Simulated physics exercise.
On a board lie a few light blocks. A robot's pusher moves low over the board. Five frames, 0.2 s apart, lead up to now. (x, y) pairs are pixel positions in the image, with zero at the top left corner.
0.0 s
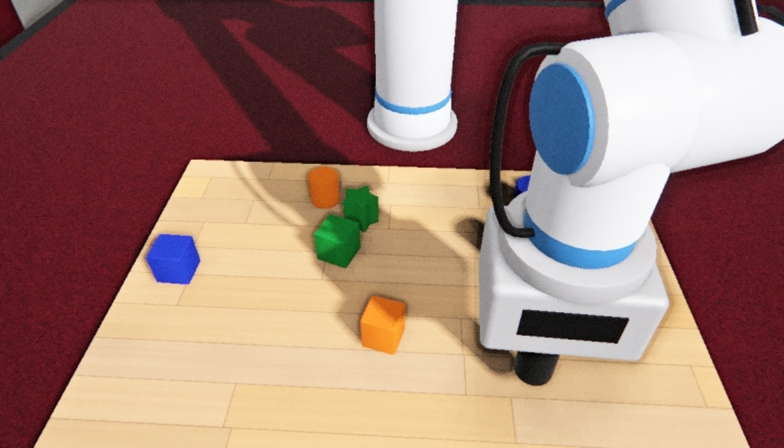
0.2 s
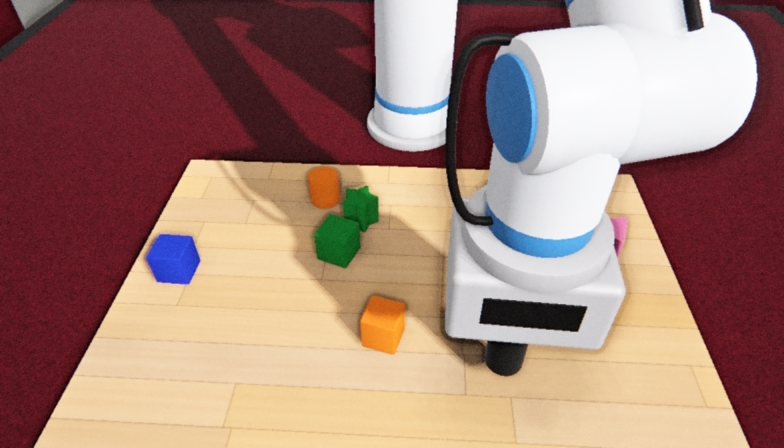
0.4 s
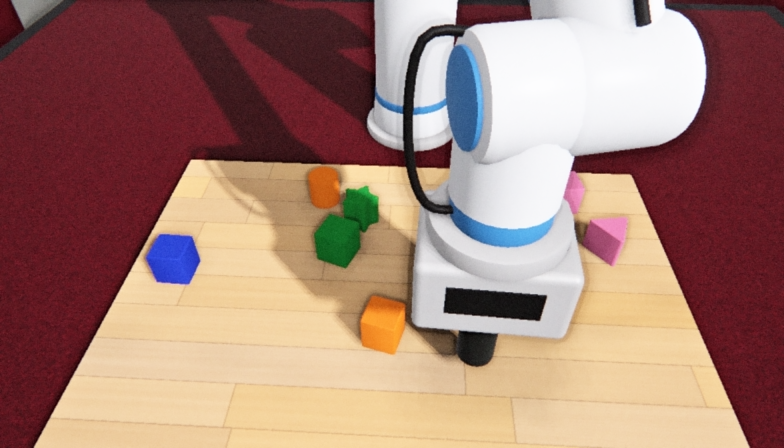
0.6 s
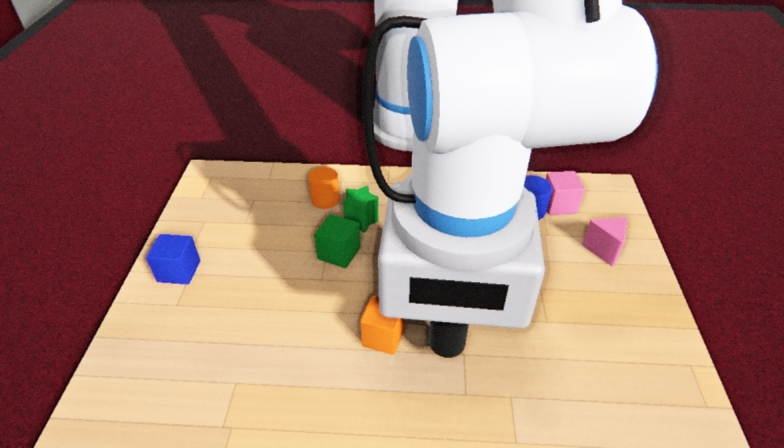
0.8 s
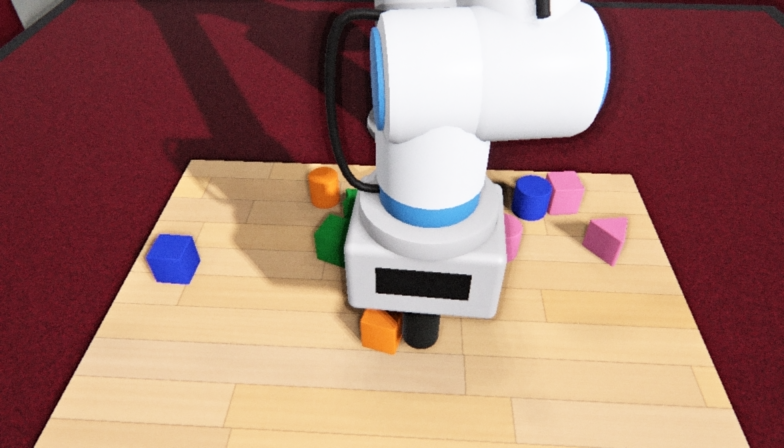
A white robot arm with blue bands and a black-tipped pusher looms over a pale wooden board on dark red carpet, seen from above at a steady angle. A blue cube lies at left, green blocks and orange ones near the middle, with pink and blue pieces at right. The arm slides leftward, uncovering the right-hand blocks, its tip nearing the orange block, which stays still.
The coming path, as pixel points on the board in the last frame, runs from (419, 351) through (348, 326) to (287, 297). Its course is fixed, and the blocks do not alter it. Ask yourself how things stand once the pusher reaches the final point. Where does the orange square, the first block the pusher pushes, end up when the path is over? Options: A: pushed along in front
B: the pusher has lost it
I'll go with A - pushed along in front.
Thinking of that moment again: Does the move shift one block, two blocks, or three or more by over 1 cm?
Moved: Just one.
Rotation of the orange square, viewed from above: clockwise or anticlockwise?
Short answer: Clockwise.
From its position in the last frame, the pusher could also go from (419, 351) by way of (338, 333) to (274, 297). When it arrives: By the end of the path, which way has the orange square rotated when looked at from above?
Viewed from above: Clockwise.
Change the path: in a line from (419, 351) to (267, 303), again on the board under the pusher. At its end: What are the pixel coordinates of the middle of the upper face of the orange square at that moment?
For the centre of its top, I'd go with (263, 253).
What follows on the original path. One third of the way, pusher at (369, 318); orange square at (340, 294), turned 15° clockwise.
Two thirds of the way, pusher at (324, 300); orange square at (298, 275), turned 25° clockwise.
At the end, pusher at (284, 280); green square not moved; orange square at (260, 256), turned 30° clockwise.
